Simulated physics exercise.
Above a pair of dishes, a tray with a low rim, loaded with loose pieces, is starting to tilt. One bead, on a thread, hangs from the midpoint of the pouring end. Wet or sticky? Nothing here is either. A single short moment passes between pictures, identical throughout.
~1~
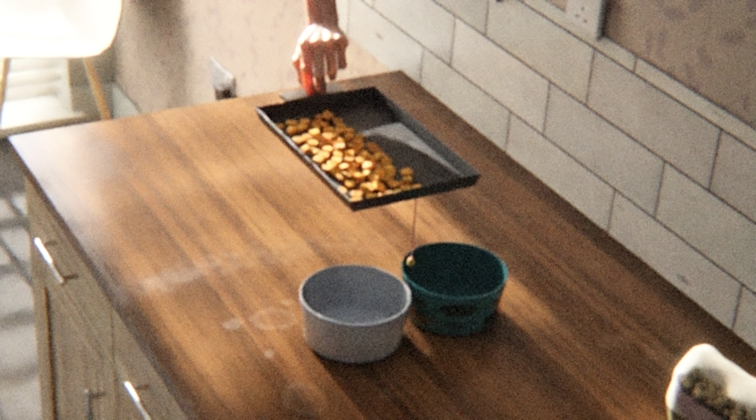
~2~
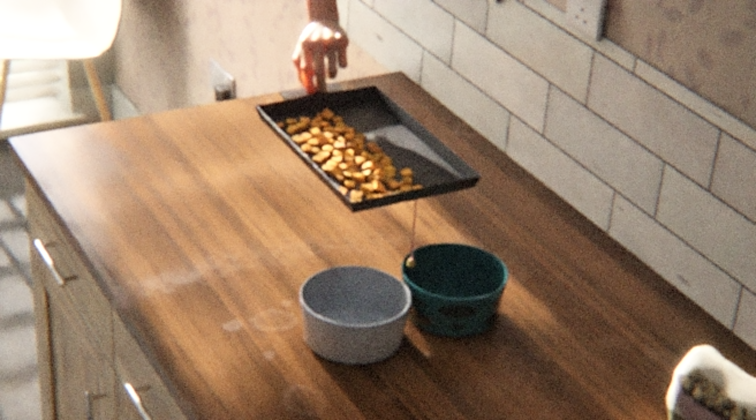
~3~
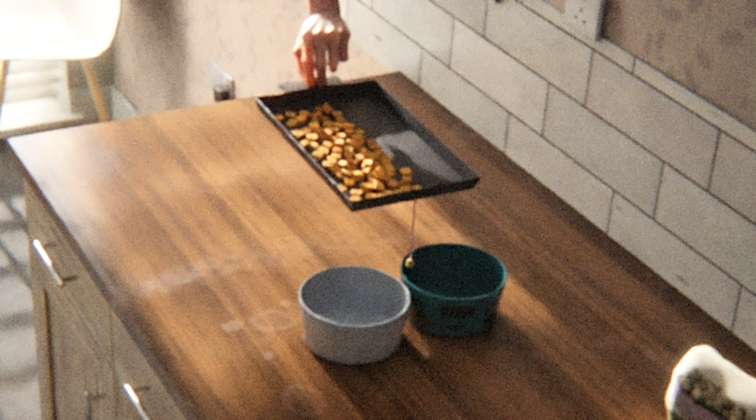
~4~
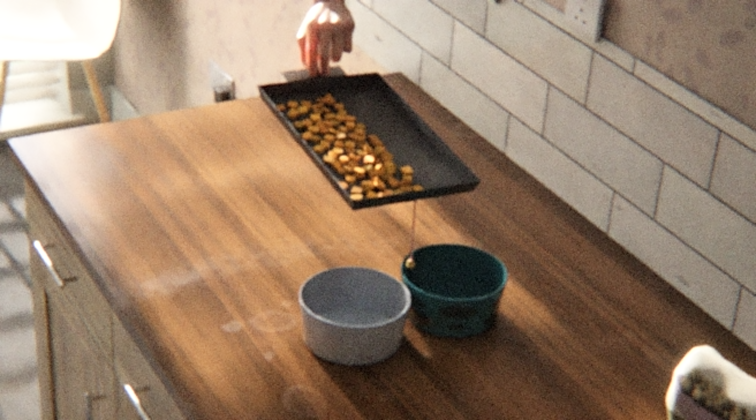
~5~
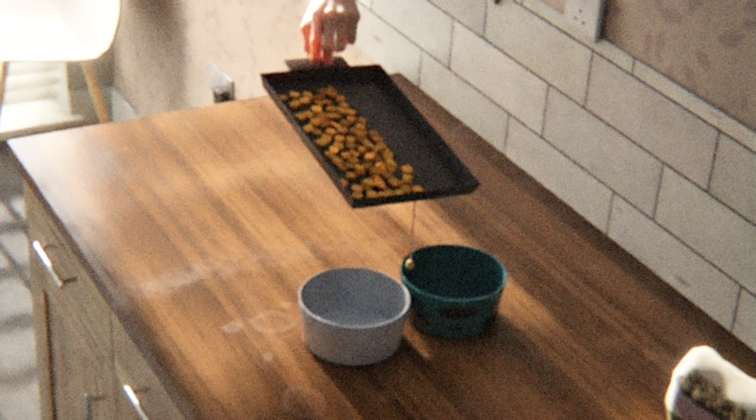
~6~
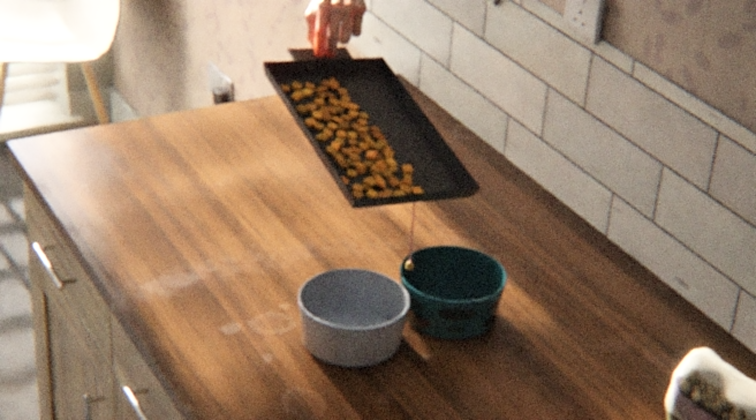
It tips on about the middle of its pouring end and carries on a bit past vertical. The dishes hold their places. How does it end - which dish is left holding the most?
It ends with the right-hand dish holding the most.
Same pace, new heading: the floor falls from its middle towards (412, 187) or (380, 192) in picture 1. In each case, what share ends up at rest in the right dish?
The first try gives close to 60 per cent, the second close to 0 per cent.
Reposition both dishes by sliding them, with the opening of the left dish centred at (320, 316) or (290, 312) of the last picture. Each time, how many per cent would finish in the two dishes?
First case around 40 %, second case around 20 %.
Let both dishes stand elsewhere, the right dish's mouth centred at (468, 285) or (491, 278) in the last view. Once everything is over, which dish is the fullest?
In order of the tries: The dish on the right side, then the dish on the right side.
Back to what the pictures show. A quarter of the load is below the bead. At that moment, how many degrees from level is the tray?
Close to 80 degrees, I reckon.
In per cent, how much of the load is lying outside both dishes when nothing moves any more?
Near 0 %.
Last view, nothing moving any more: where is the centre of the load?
Around (464, 303).
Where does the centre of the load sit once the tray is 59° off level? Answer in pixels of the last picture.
Load centre: Approx. (440, 175).
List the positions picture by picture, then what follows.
In the first picture, corners of the pouring end at (354, 199) and (475, 173), level; middle of the load at (349, 159), small crackers; left dish at (380, 340); right dish at (481, 313); bead on its thread at (411, 262).
In the second picture, corners of the pouring end at (354, 200) and (476, 174), level; middle of the load at (350, 159).
In the third picture, corners of the pouring end at (354, 199) and (475, 176), tipped barely, lowest at the right corner; middle of the load at (349, 156).
In the fourth picture, corners of the pouring end at (355, 198) and (476, 179), tipped a little, lowest at the right corner; middle of the load at (350, 151).
In the fifth picture, corners of the pouring end at (356, 197) and (475, 182), tipped a little, lowest at the right corner; middle of the load at (351, 147).
In the sixth picture, corners of the pouring end at (357, 197) and (475, 185), tipped clearly, lowest at the right corner; middle of the load at (352, 143); left dish at (379, 343); right dish at (480, 316).
Soon, tray tipped steeply; nearly all on the tray; a stray few in the air.
A while on, tray tipped right over; about a quarter on the tray; about two thirds in the right dish; a stray few outside both; about a quarter in the air.
Towards the end, tray tipped past a quarter turn; nearly all in the right dish; a stray few outside both.
Finally, tray tipped past a quarter turn; none in the left dish; nearly all in the right dish; a stray few outside both.
